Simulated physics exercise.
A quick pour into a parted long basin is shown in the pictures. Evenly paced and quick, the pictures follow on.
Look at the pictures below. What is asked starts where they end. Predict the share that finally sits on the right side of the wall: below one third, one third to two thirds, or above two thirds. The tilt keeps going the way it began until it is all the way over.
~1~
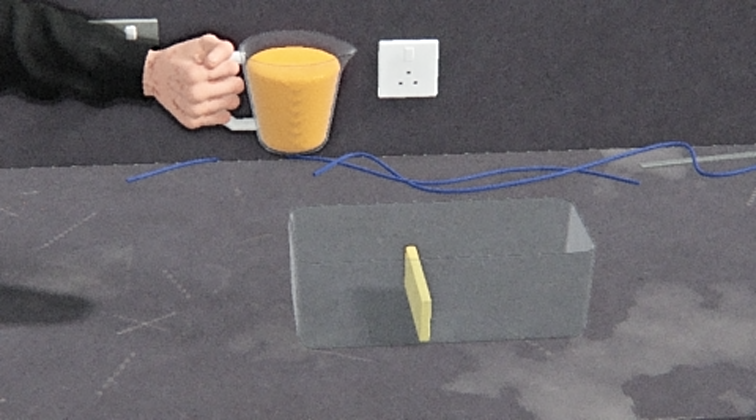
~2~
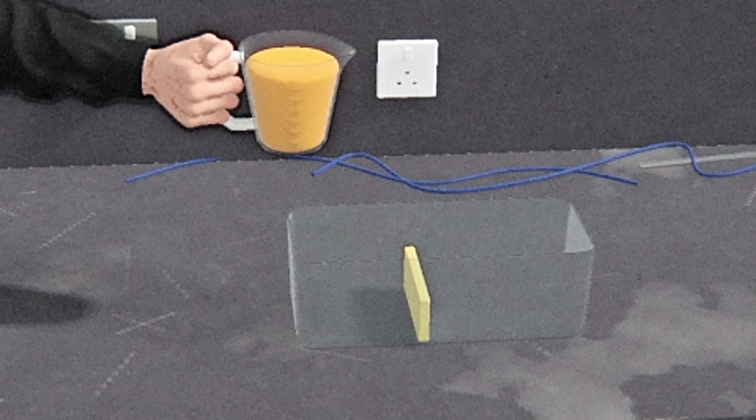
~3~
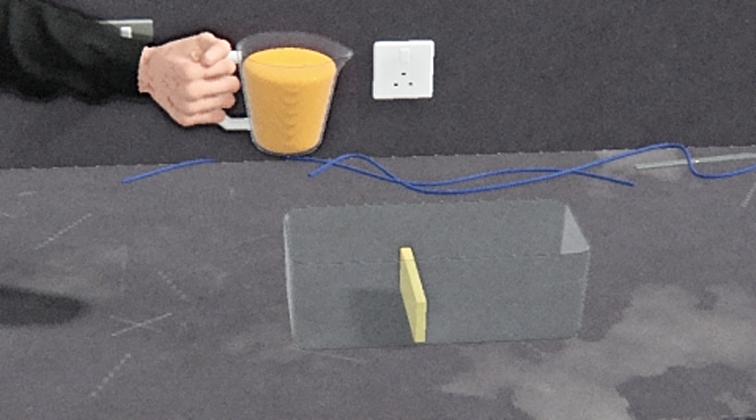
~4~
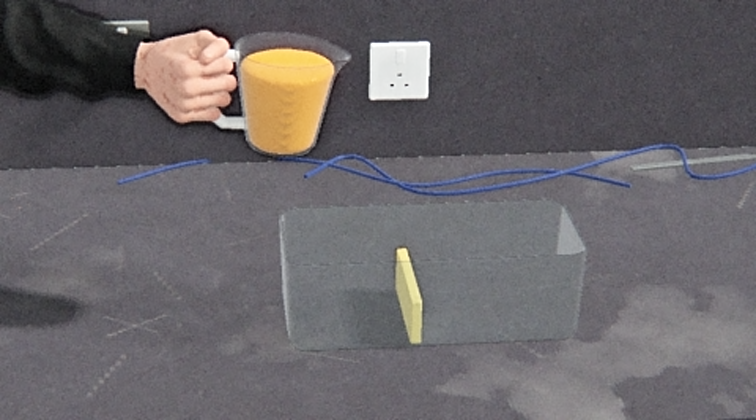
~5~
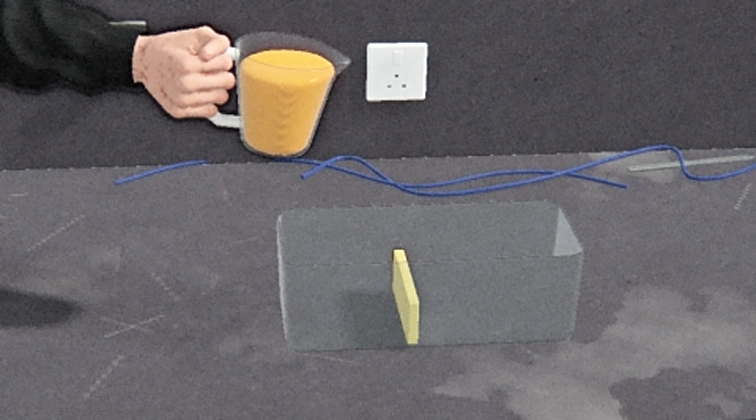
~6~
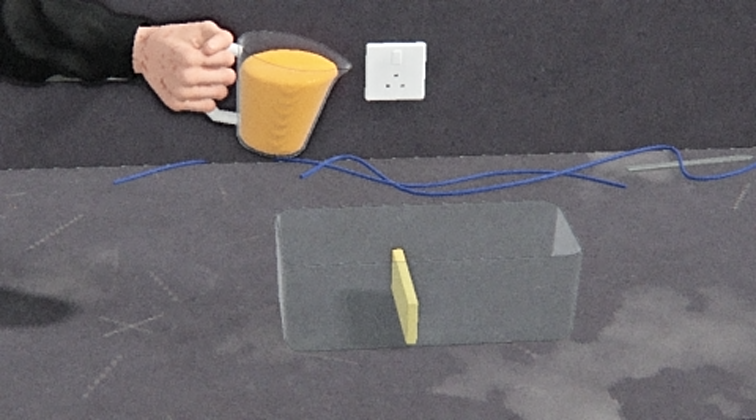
The share right of the wall falls in the middle range, one third to two thirds.
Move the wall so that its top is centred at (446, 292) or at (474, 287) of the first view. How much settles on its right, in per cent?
Roughly 15 per cent first and roughly 10 per cent second.
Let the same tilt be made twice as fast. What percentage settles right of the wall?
About 45 per cent.
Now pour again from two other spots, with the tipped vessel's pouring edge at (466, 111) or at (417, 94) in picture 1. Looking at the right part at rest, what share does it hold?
Close to 100 in a hundred, then close to 100 in a hundred.
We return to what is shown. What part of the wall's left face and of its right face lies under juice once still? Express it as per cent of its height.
I get 20 % for the left and 20 % for the right.
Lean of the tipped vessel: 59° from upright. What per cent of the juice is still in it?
Remaining share, estimated: 75 %.
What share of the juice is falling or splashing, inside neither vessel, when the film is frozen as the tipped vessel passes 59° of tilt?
Roughly 20 percent.
A moment on, the tilt is 59° and 76 per cent is still to pour, 1 is left of the wall and 4 right of it.
Next, the tilt is 89° and 25 per cent is still to pour, 10 is left of the wall and 44 right of it.
Then the tilt is 95° and 2 per cent is still to pour, 38 is left of the wall and 56 right of it.
Later the tilt is 95° and 0 per cent is still to pour, 42 is left of the wall and 57 right of it.
Finally, 42 per cent lies left of the wall, 56 right of it and 2 outside.
